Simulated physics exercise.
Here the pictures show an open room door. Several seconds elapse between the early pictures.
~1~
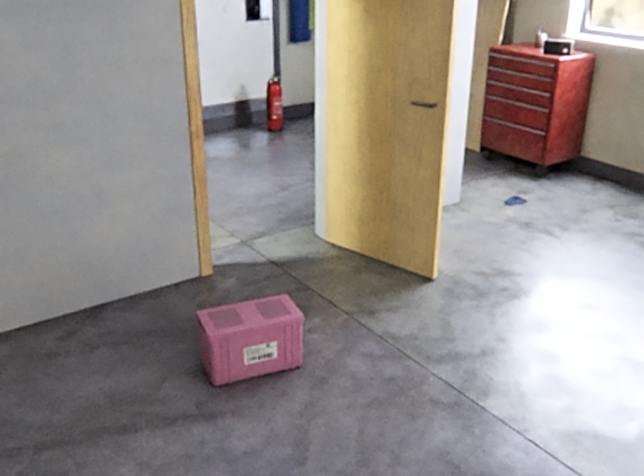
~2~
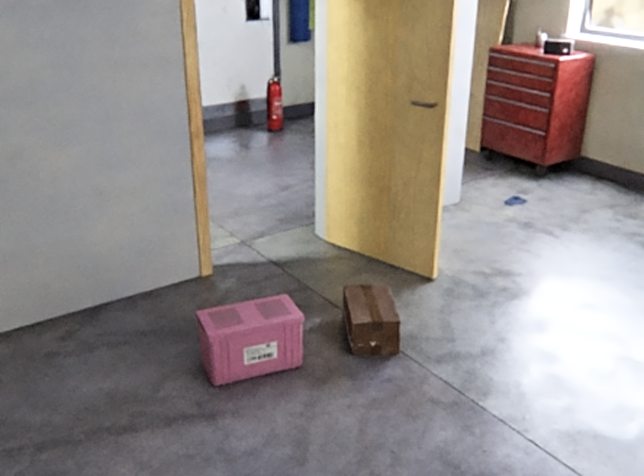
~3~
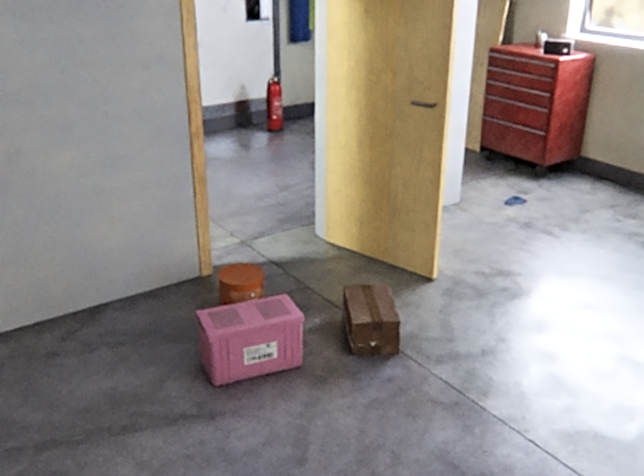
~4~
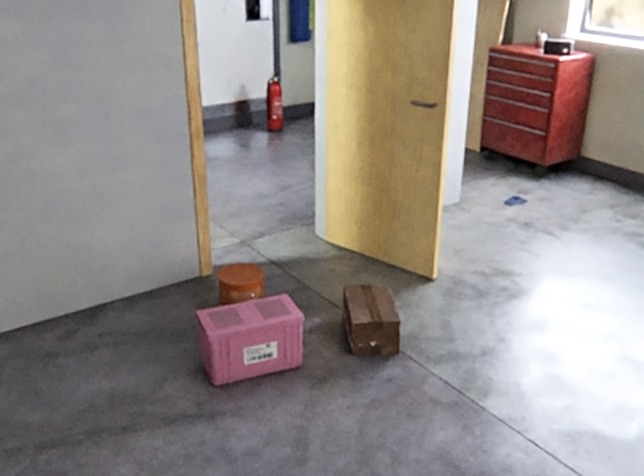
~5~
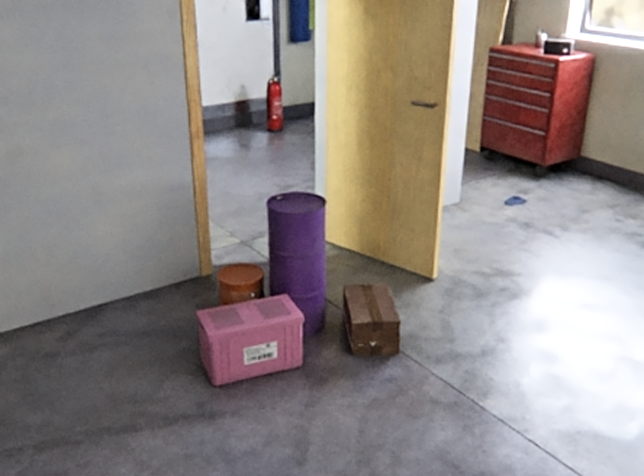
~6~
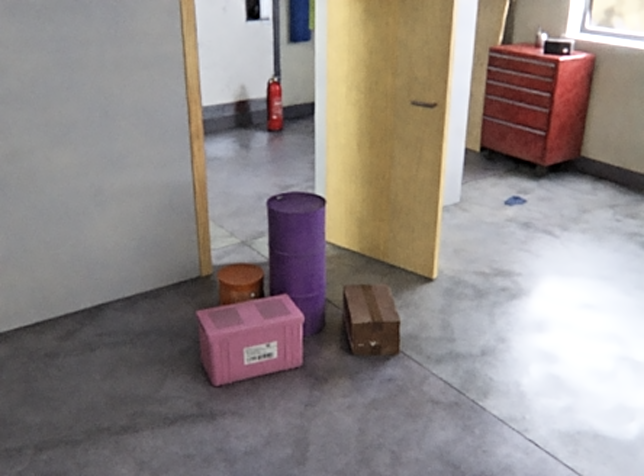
In a room with a smooth grey concrete floor, seen from a raised, fixed viewpoint, a pale wooden door stands wide open, with a red extinguisher beyond the doorway and a red tool cabinet at right. A pink tote sits alone near the centre, then a brown box appears to its right, an orange pail behind it, and a tall purple drum between pail and box. Nothing is seen carrying them in, and the door stays still.
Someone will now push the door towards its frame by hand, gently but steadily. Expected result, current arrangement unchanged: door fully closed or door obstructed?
The door travels the whole way.
Then, 0.70 s after the last picture, door at 83°.
Then, 1.20 s after the last picture, door at 52°.
Then, 1.70 s after the last picture, door at 18°.
At rest, door at 0°; all 4 in place. Seen from the same camera at the end, purple drum near (297, 264).
